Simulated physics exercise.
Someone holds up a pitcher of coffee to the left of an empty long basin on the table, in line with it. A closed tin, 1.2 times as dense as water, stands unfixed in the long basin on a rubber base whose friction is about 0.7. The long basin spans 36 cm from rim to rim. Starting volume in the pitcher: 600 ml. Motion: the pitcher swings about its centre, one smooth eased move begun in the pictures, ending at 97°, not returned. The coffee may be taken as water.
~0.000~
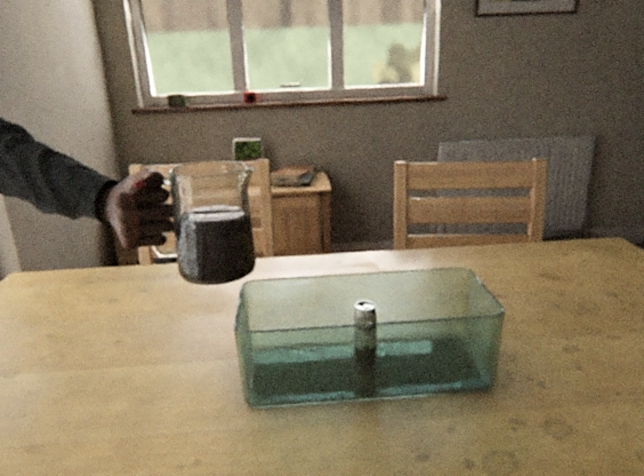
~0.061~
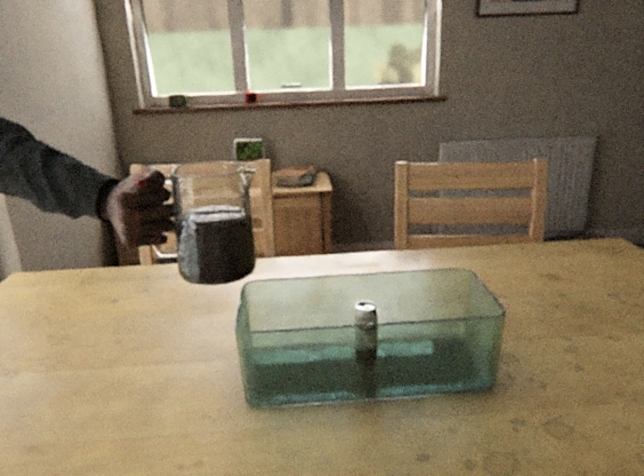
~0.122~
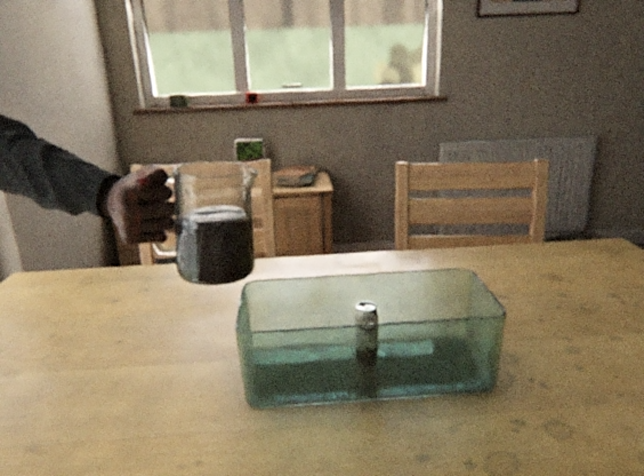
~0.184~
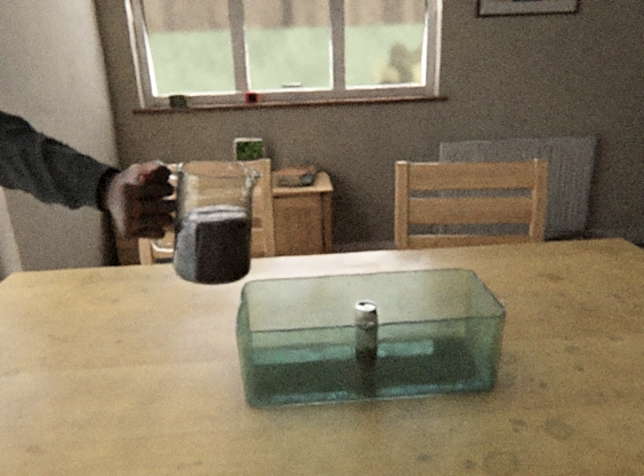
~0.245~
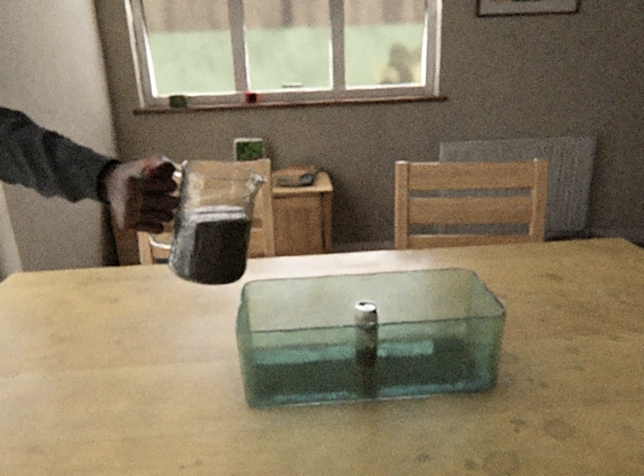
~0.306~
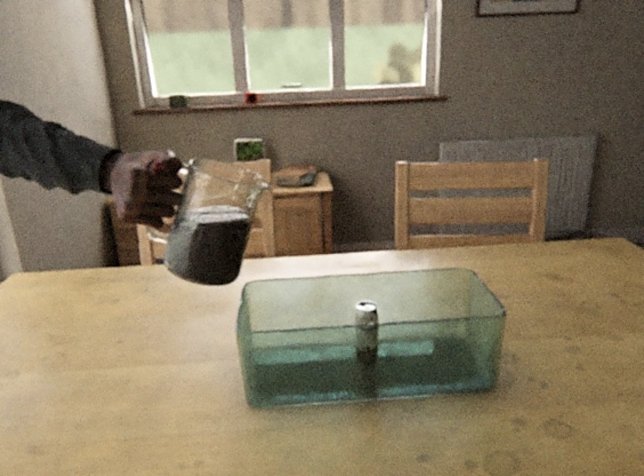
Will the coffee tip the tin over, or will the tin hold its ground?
It holds its ground.
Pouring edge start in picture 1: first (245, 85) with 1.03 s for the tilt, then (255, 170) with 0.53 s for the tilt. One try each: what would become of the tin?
The tin overturns the first time and stays vertical the second time.
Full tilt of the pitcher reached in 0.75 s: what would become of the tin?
Outcome - the tin remains standing.
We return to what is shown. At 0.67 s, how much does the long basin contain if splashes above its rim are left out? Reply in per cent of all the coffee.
Fraction in basin: Approx. 0%.
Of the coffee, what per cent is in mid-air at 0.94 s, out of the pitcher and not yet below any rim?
Airborne fraction: Approx. 20 %.
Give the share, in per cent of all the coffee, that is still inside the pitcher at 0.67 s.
Close to 98 percent of the liquid remains at that time.
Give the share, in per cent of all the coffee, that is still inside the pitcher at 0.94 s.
Close to 58 percent of the total.
By 0.67 s the tilt is 71° and 98 per cent is still to pour; the tin stands where it began.
By 0.94 s the tilt is 95° and 57 per cent is still to pour; the tin stands where it began.
By 1.22 s the tilt is 97° and 20 per cent is still to pour; the tin stands where it began.
By 1.53 s the tilt is 97° and 7 per cent is still to pour; the tin stands where it began.
At rest the tin stands where it began.
